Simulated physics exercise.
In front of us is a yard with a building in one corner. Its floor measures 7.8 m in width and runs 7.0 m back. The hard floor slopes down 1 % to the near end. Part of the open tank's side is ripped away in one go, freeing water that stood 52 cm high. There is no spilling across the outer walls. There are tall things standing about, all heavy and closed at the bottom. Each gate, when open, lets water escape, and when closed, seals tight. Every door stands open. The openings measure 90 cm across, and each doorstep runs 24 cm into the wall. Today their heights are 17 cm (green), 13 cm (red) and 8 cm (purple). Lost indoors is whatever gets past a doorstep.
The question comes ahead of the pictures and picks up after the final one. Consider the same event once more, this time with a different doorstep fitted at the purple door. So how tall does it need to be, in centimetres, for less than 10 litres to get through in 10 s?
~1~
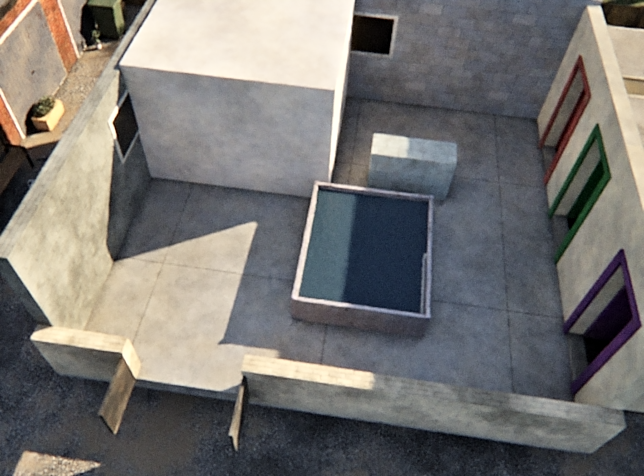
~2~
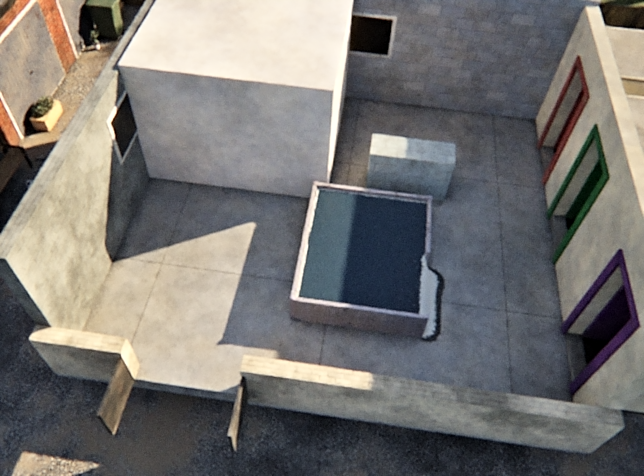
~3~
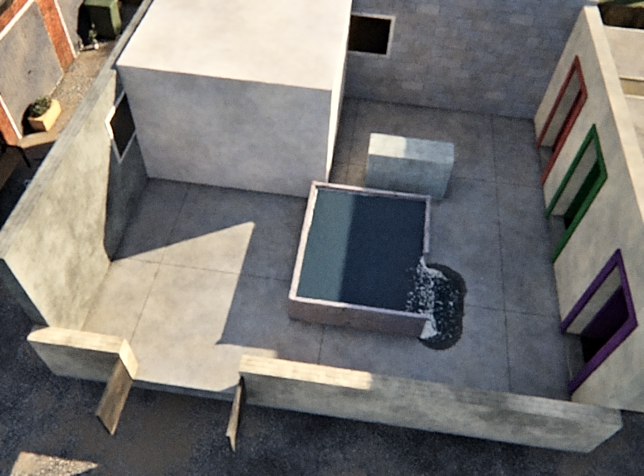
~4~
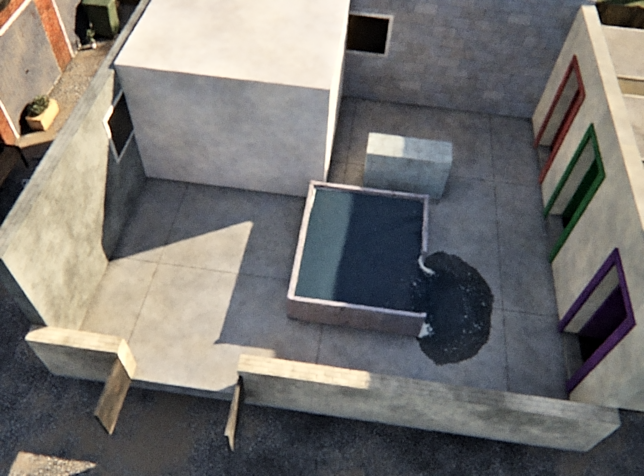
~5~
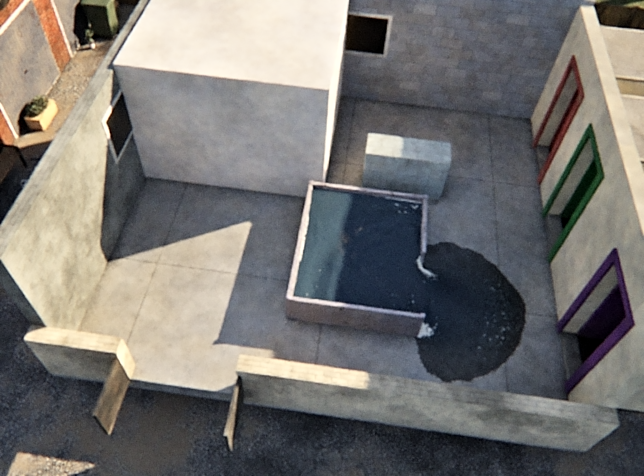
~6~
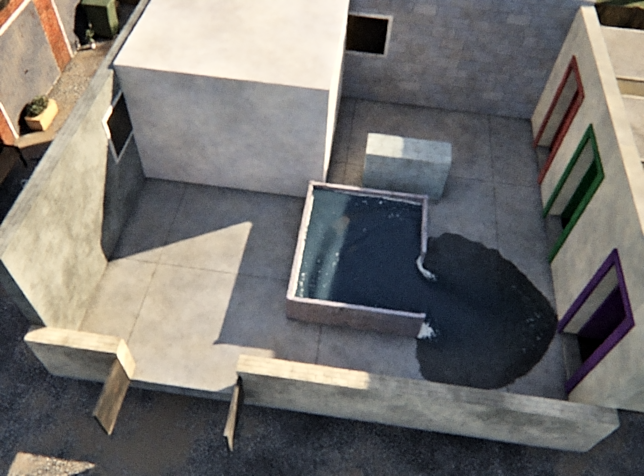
It would need to be around 28 cm tall.
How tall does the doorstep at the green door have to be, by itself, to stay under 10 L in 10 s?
Door green, min height approx. 7.5 cm.
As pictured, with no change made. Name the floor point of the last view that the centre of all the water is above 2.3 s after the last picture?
I'd say around (425, 287).
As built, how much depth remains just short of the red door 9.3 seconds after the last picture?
Lab note: Depth approx. 6.0 cm.
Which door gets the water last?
The red door comes last.
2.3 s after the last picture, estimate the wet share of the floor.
About 30 per cent.
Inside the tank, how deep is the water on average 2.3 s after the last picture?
Around 27 cm on average.
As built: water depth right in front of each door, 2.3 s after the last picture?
In cm: Green 11, red 3, purple 26.
Then, 0.7 s after the last picture water covers 20 % of the floor, deepest (30 cm) near (428, 313); 20 cm at the purple door, 28 litres in over its 8 cm doorstep.
Then, 2.3 s after the last picture water covers 30 % of the floor, deepest (27 cm) near (560, 351); 26 cm at the purple door, 214 litres in over its 8 cm doorstep.
Then, 9.3 s after the last picture water covers 80 % of the floor, deepest (12 cm) near (328, 202); 10 cm at the purple door, 443 litres in over its 8 cm doorstep.
At the purple door as built, the water peaked near 28 cm, 1.5 s after the last picture.
With a doorstep of 24.5 cm, 25 litres would have come in within the 10 s; with 33.5 cm, 1 litre. So under 10 litres takes about 28 cm.
